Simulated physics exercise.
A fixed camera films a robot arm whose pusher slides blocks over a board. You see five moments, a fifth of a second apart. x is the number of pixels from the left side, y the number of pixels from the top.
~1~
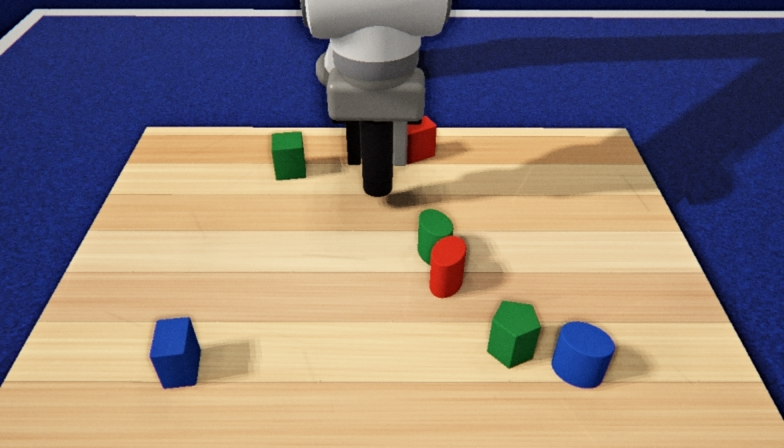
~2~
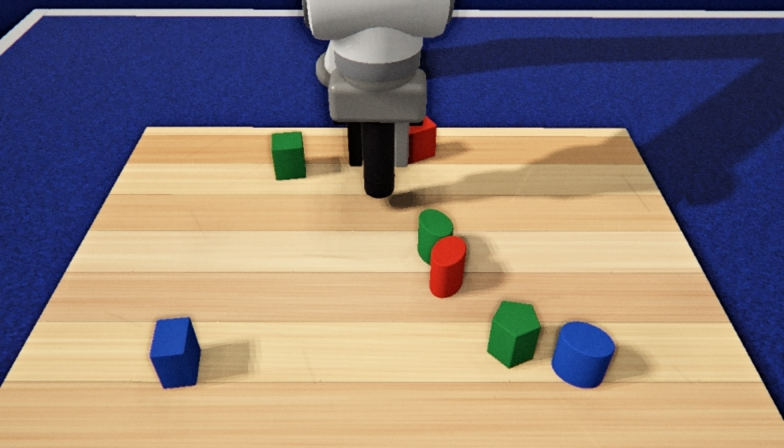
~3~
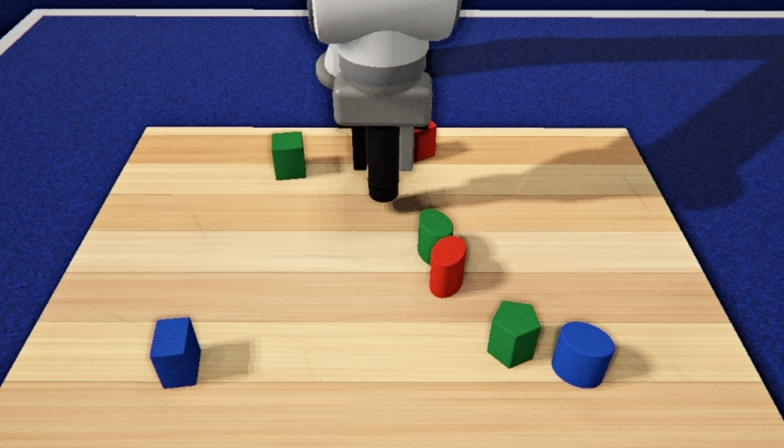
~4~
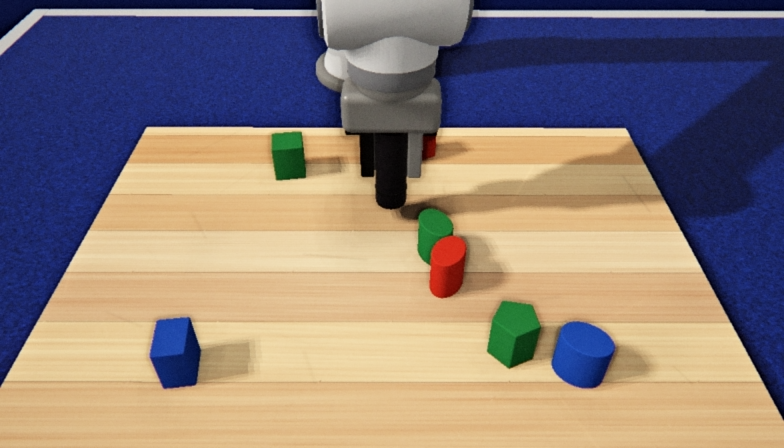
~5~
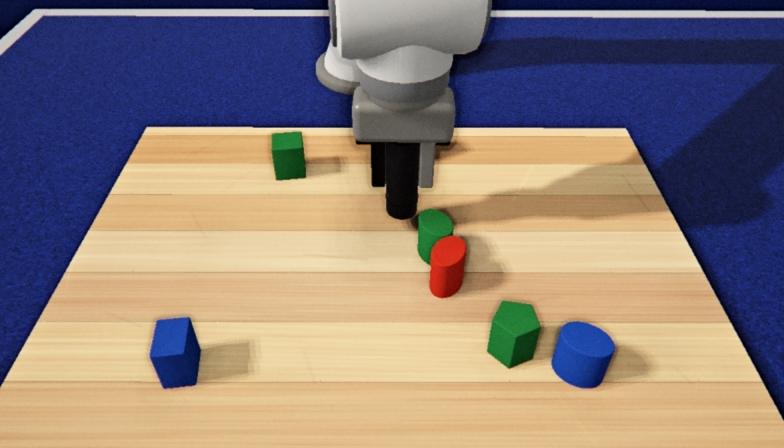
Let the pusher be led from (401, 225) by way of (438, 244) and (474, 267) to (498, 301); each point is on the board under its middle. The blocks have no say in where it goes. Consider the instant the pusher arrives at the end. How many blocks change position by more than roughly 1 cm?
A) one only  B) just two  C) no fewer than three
Choice C: No fewer than three.
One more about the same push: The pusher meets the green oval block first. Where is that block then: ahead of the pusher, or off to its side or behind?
The pusher still has it in front.
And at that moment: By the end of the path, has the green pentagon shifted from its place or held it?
At the end of the path, it will have moved.
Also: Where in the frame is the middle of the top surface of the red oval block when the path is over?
Its top centre is at about (459, 272).
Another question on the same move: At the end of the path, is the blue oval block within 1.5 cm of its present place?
Final answer: Yes.
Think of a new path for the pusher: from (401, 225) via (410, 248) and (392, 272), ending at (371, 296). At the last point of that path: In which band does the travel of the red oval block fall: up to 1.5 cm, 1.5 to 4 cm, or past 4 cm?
It slides not even 1.5 cm.
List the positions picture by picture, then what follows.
The first frame shows pusher's lower end (378, 189); green oval block (436, 221); red oval block (449, 250); green pentagon (517, 317); blue oval block (588, 338).
The second frame shows pusher (379, 190); blocks still.
The third frame shows pusher (384, 194); blocks still.
The fourth frame shows pusher (391, 201); blocks still.
The fifth frame shows pusher (402, 211); green oval block (436, 221); red oval block (449, 250); green pentagon (517, 317); blue oval block (588, 338).
The first path, step by step. One third of the way, pusher (440, 230); green oval block (461, 236); red oval block (457, 263), turned 45° clockwise.
Two thirds of the way, pusher (477, 253); green oval block (495, 263), turned 25° clockwise; red oval block (459, 272), turned 85° clockwise.
At the end, pusher (501, 286); green oval block (508, 299), turned 60° clockwise; red oval block (459, 272), turned 85° clockwise; green pentagon (519, 332), turned 35° anticlockwise; blue oval block still.
